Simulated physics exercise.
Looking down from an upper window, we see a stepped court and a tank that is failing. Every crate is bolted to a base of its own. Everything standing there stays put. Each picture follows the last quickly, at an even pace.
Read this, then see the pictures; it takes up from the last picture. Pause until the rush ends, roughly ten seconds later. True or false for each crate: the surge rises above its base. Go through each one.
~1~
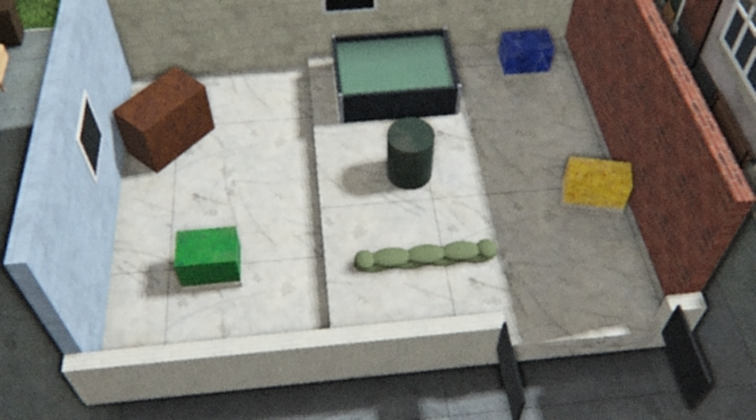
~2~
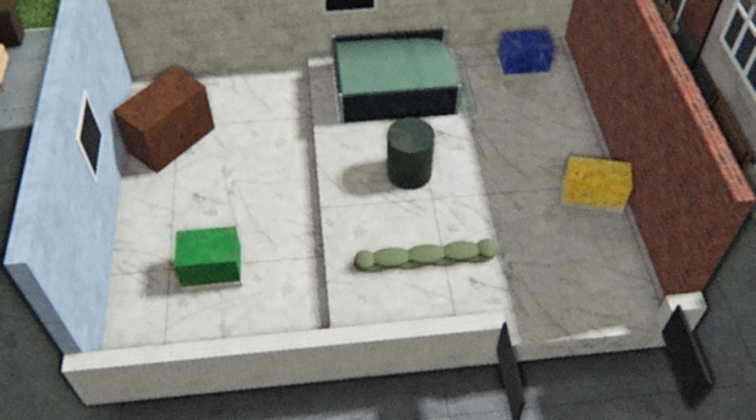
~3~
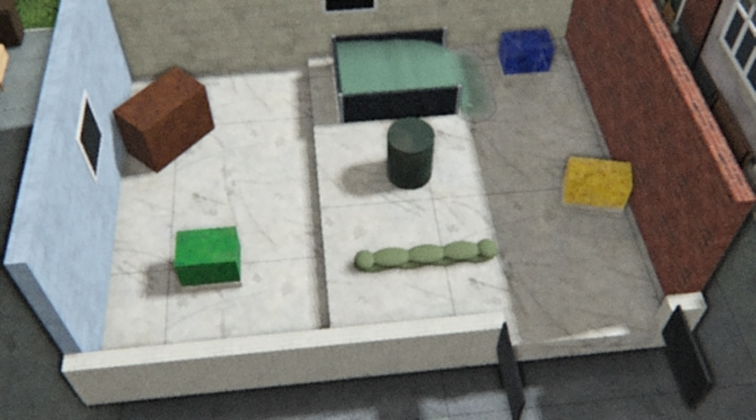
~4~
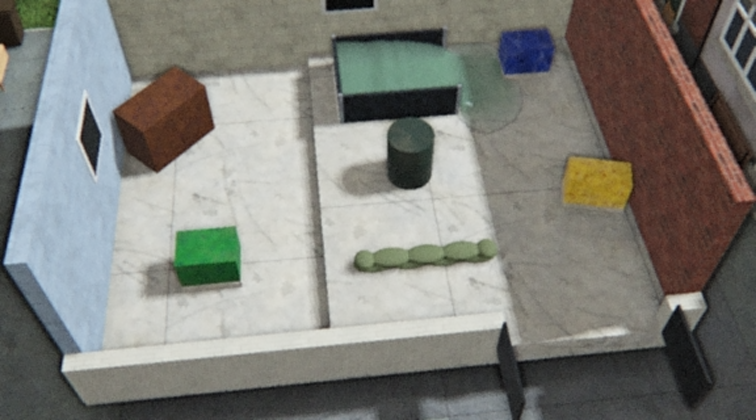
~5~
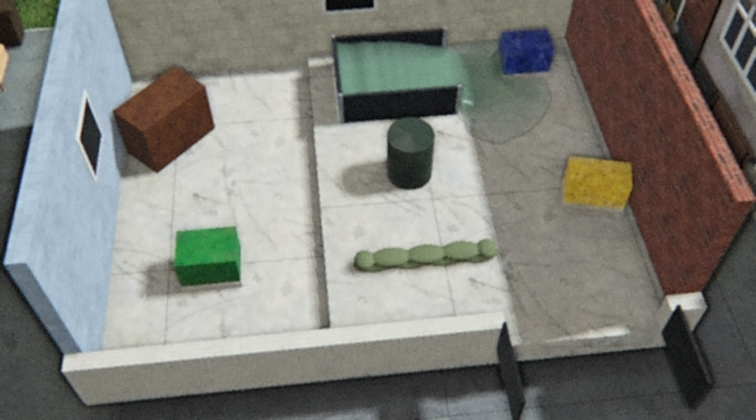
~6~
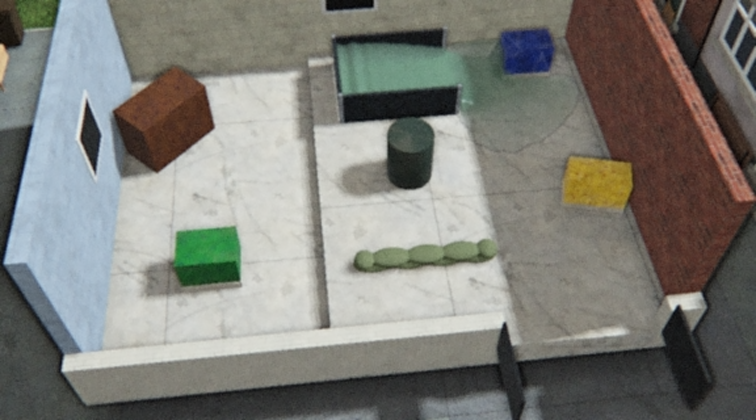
Blue crate: True; green crate: False; yellow crate: True.
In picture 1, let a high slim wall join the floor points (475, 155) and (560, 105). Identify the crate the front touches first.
I'd pick the blue crate.
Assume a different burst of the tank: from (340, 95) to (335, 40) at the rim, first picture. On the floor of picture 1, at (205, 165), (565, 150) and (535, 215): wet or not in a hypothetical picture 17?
Soaked, untouched, untouched.
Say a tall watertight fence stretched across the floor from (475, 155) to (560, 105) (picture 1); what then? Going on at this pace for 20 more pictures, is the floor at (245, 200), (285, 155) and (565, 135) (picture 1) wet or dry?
Outcome by spot, in order - unwatered, unwatered, watered.
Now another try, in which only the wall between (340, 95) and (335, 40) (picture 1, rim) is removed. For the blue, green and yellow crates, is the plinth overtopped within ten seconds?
Note - blue is left dry; green is overtopped; yellow is left dry.
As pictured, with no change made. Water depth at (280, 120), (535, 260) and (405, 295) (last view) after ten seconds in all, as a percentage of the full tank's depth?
In that order: 4, 6 and 0 per cent.
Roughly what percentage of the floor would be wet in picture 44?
I reckon around 50 %.
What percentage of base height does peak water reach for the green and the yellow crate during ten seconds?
I'd say 80 per cent for the first one and 190 per cent for the second.
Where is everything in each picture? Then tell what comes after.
Still water in the open tank at (395, 65), in the first frame.
The front is at (468, 114), out from the gap at (449, 75), in the second frame.
Water pours out at (449, 77) and has run to (483, 118), in the third frame.
The front is at (516, 110), out from the gap at (449, 77), in the fourth frame.
The front is at (546, 98), out from the gap at (449, 78), in the fifth frame.
Water pours out at (449, 78) and has run to (573, 89), in the sixth frame.
A moment on, water covers 15 % of the floor; the blue crate water round its plinth, the green crate not reached, the yellow crate not reached.
Next, water covers 15 % of the floor; the blue crate water round its plinth, the green crate not reached, the yellow crate water round its plinth.
Then, water covers 25 % of the floor; the blue crate water round its plinth, the green crate not reached, the yellow crate water round its plinth.
Later, water covers 50 % of the floor; the blue crate water round its plinth, the green crate water round its plinth, the yellow crate water round its plinth.
In the end, water covers 75 % of the floor; the blue crate was topped, the green crate stayed above the water, the yellow crate was topped.
